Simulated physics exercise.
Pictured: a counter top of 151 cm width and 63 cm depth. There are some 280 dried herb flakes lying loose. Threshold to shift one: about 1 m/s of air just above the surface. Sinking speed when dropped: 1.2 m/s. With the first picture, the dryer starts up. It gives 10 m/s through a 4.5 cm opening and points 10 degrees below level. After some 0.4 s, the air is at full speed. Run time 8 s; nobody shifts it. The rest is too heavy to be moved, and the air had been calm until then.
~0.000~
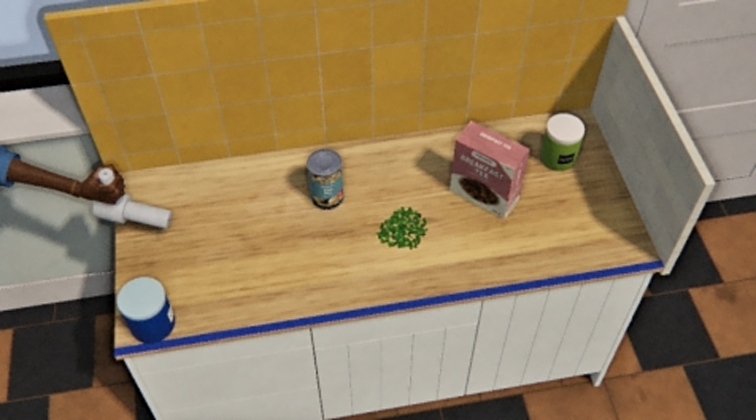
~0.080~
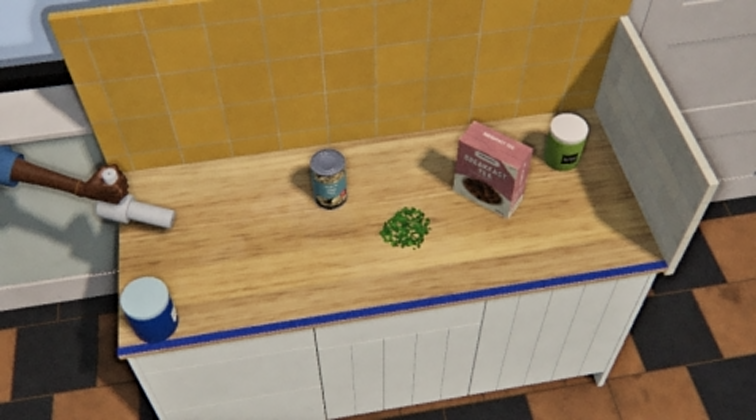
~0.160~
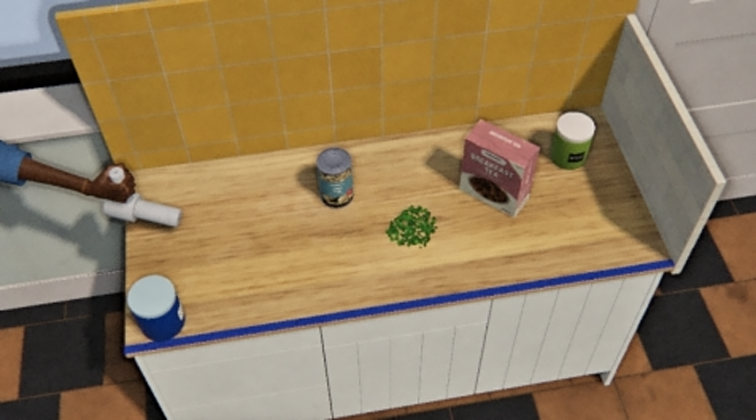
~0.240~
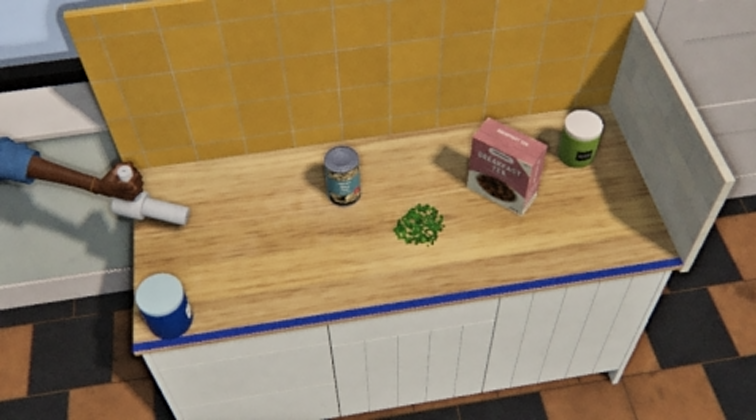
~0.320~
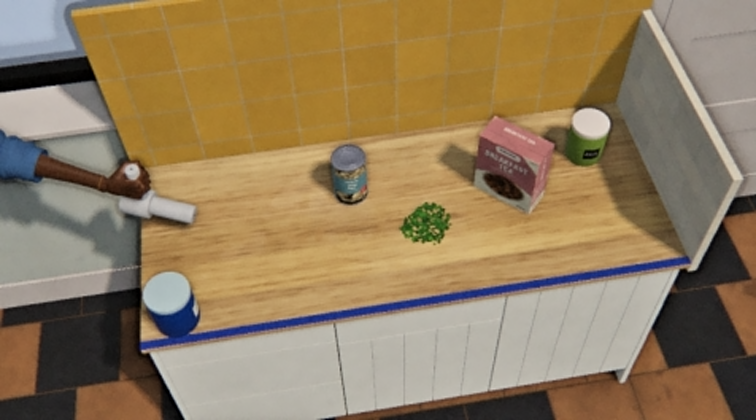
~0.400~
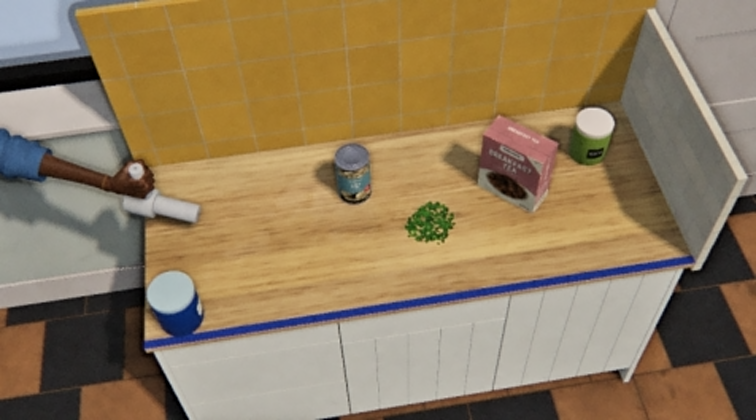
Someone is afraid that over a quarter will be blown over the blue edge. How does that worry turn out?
I'd bet the limit of a quarter at that edge holds.
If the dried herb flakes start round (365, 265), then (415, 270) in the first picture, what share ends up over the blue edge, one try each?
First try 80 %, second try 90 %.
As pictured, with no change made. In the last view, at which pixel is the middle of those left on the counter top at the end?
The middle sits near pixel (651, 168).
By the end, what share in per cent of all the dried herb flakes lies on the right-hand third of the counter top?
90 %.
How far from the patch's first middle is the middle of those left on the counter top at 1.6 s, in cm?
Measured offset: Approx. 60 cm.
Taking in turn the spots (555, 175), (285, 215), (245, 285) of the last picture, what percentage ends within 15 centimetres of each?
In turn about 1 %, 0 %, 0 %.
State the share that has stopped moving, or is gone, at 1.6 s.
20 %.
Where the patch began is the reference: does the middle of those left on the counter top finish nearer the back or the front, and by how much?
To the far end, near enough 5 cm.
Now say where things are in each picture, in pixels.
In the first picture, the middle of the dried herb flakes is near (401, 229), none has stirred yet and the mouth of the dryer is at (169, 220).
In the second picture, the middle of the dried herb flakes is near (404, 229), none has stirred yet and the blue edge is centred on (403, 311).
In the third picture, the middle of the dried herb flakes is near (411, 227), none has stirred yet, the top of a tin is at (334, 161) and the top of a carton is at (502, 143).
In the fourth picture, the middle of the dried herb flakes is near (418, 226) and none has stirred yet.
In the fifth picture, the middle of the dried herb flakes is near (425, 224) and none has stirred yet.
In the sixth picture, the middle of the dried herb flakes is near (429, 223) and none has stirred yet.
After 1.6 s, 75 % are on the move or not yet settled, 2 % are over the blue edge; the middle of those still in play is near (630, 205).
After 2.6 s, 66 % are on the move or not yet settled, 3 % are over the blue edge; the middle of those still in play is near (655, 182).
After 4.4 s, 51 % are on the move or not yet settled, 4 % are over the blue edge; the middle of those still in play is near (658, 185).
After 8.0 s, at the end, 8 % are over the blue edge; the middle of those still in play is near (651, 168).
